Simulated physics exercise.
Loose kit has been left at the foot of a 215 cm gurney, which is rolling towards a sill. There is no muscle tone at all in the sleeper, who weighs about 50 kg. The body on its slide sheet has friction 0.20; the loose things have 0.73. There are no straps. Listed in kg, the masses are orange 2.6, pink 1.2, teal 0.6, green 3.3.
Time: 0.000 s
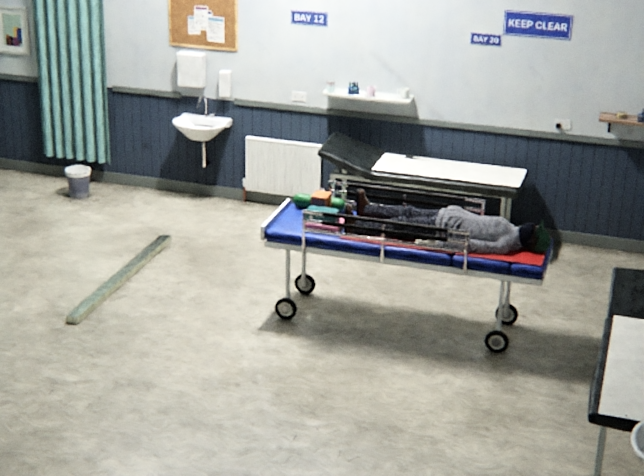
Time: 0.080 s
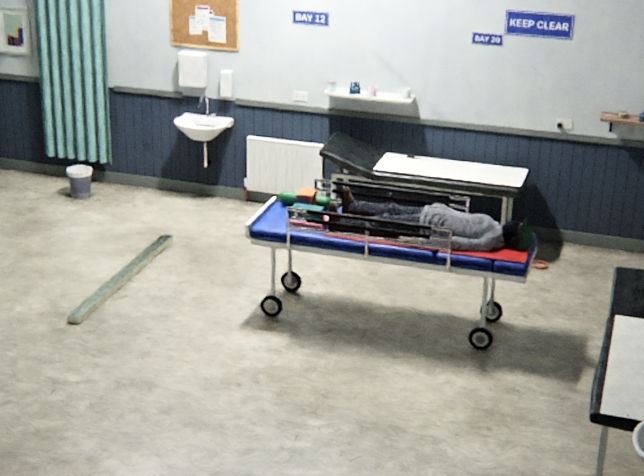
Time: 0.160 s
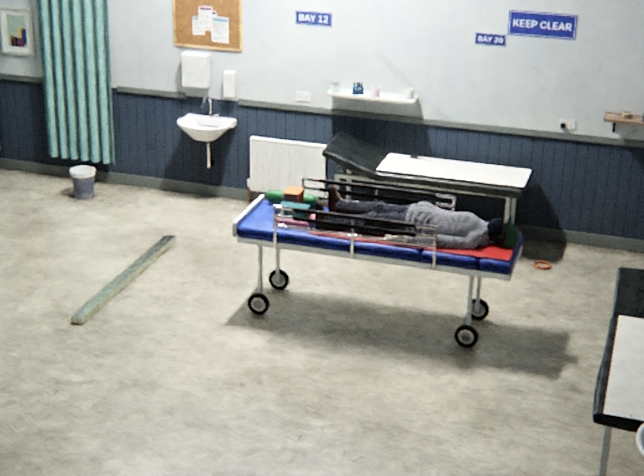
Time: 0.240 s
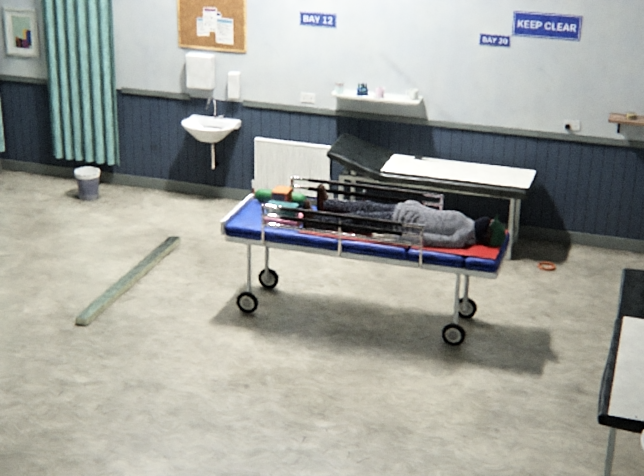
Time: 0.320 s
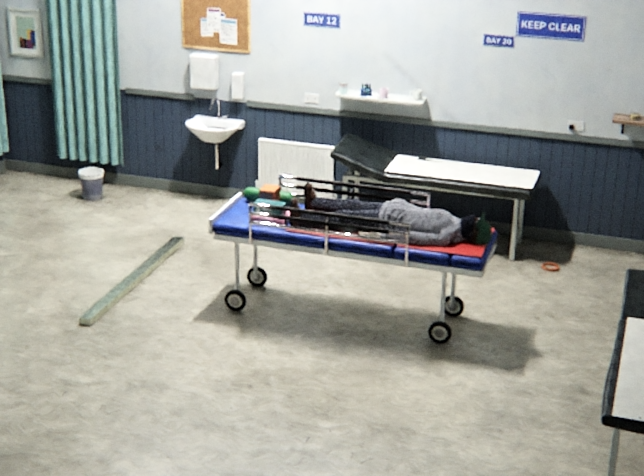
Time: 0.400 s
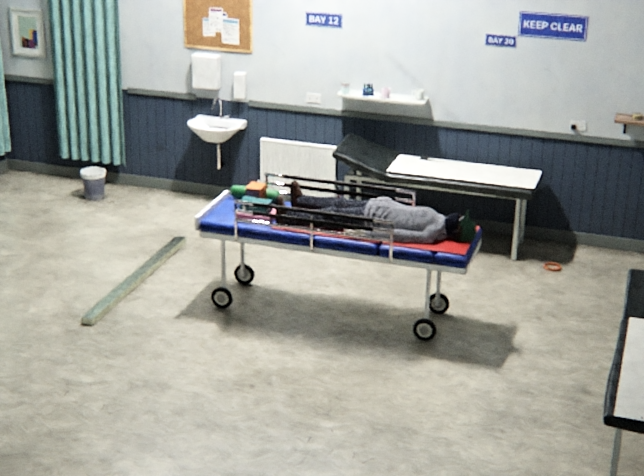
A blue-topped gurney with a red section rolls steadily leftward across the pale floor of a hospital bay, seen from a raised viewpoint that drifts slightly left. A limp sleeper in grey lies on it, head at the right, with loose green and orange kit at the left end, a sink and couch behind, and a greenish strip on the floor at left. Sleeper and kit ride along without visibly shifting.
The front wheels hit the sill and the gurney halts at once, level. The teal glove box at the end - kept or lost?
Kept.
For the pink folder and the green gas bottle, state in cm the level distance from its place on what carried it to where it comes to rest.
Lab note: Pink folder close to 30, green gas bottle close to 10.
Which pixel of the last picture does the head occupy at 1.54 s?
Near pixel (329, 212).
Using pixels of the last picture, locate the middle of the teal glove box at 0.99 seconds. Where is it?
Somewhere close to (148, 191).
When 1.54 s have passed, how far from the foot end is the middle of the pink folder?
It sits around 20 cm short of the mark.
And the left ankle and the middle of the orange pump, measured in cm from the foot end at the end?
Left ankle short by 40, orange pump short by 10.
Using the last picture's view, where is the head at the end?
End position: Roughly (329, 212) in the last view.
The jolt is at 0.84 s.
After 0.99 s the teal glove box is 25 cm short of the foot end, tilted 0°, near (148, 191) in the last picture's view; the orange pump 20 cm short of the foot end, tilted 10°.
After 1.24 s the teal glove box is 11 cm short of the foot end, tilted 0°, near (133, 189) in the last picture's view.
After 1.54 s the teal glove box is 11 cm short of the foot end, tilted 0°, near (133, 189) in the last picture's view.
At rest, 1.7 s, orange pump stays on; pink folder stays on; teal glove box stays on; green gas bottle stays on; left ankle stops short of the foot end.
